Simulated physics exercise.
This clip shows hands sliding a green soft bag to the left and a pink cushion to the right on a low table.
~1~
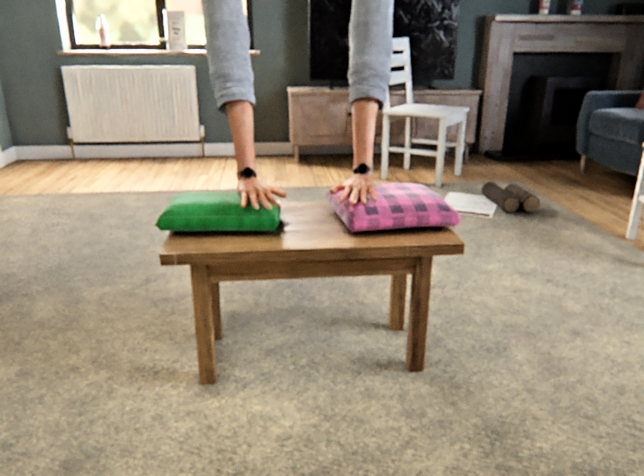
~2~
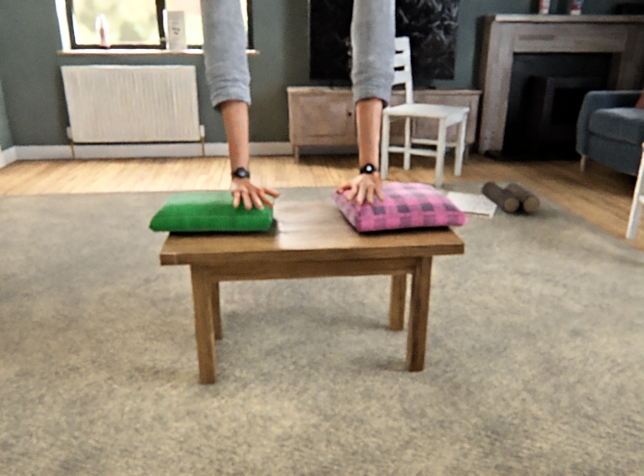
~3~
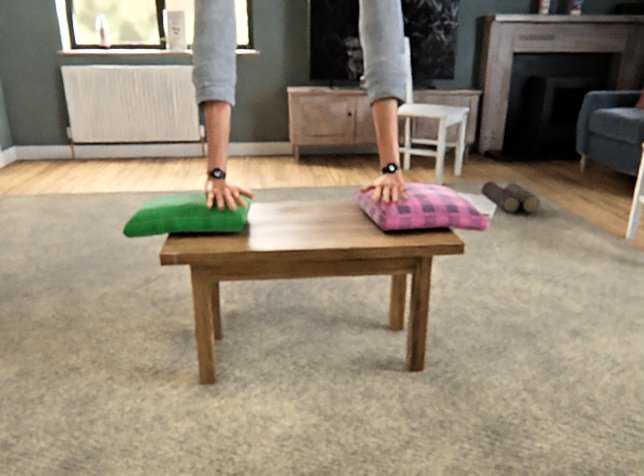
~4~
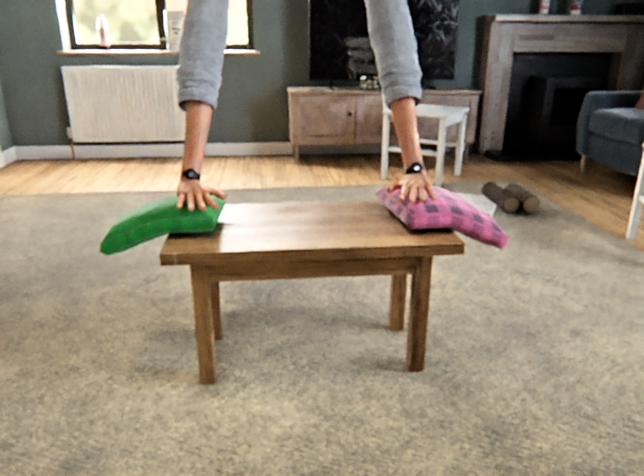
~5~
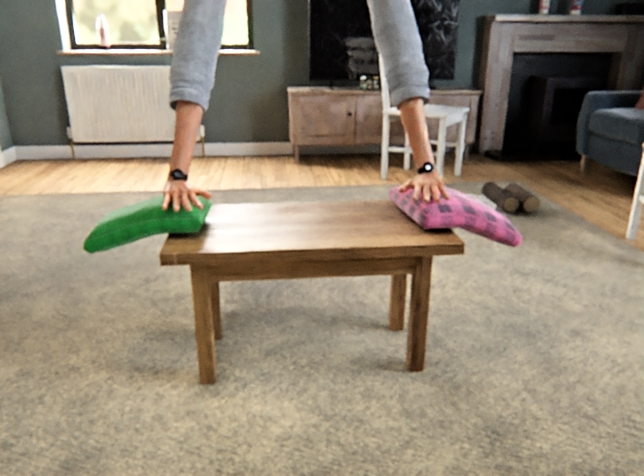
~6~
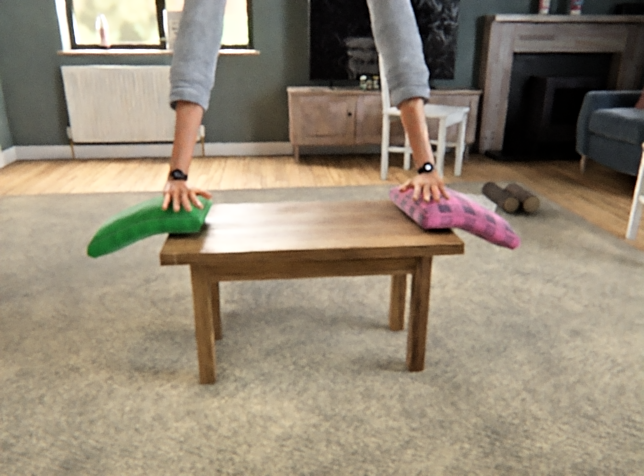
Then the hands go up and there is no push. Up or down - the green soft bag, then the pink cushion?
Result: Green soft bag: Gone; pink cushion: Gone.
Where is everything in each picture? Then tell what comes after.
In the first picture, soft bag tip (164, 219); cushion tip (447, 211).
In the second picture, soft bag tip (157, 220); cushion tip (453, 212).
In the third picture, soft bag tip (132, 226); cushion tip (474, 217).
In the fourth picture, soft bag tip (110, 244); cushion tip (492, 234).
In the fifth picture, soft bag tip (94, 241); cushion tip (506, 233).
In the sixth picture, soft bag tip (97, 247), well over half past the edge; cushion tip (504, 236), well over half past the edge.
Then, 0.32 s on from there, soft bag falling near (144, 272); cushion falling near (461, 258).
Then, 0.58 s on from there, soft bag on the floor near (112, 322); cushion on the floor near (493, 292).
In the end, soft bag on the floor near (86, 352); cushion on the floor near (525, 324). The green soft bag tips over and falls and the pink cushion goes down.
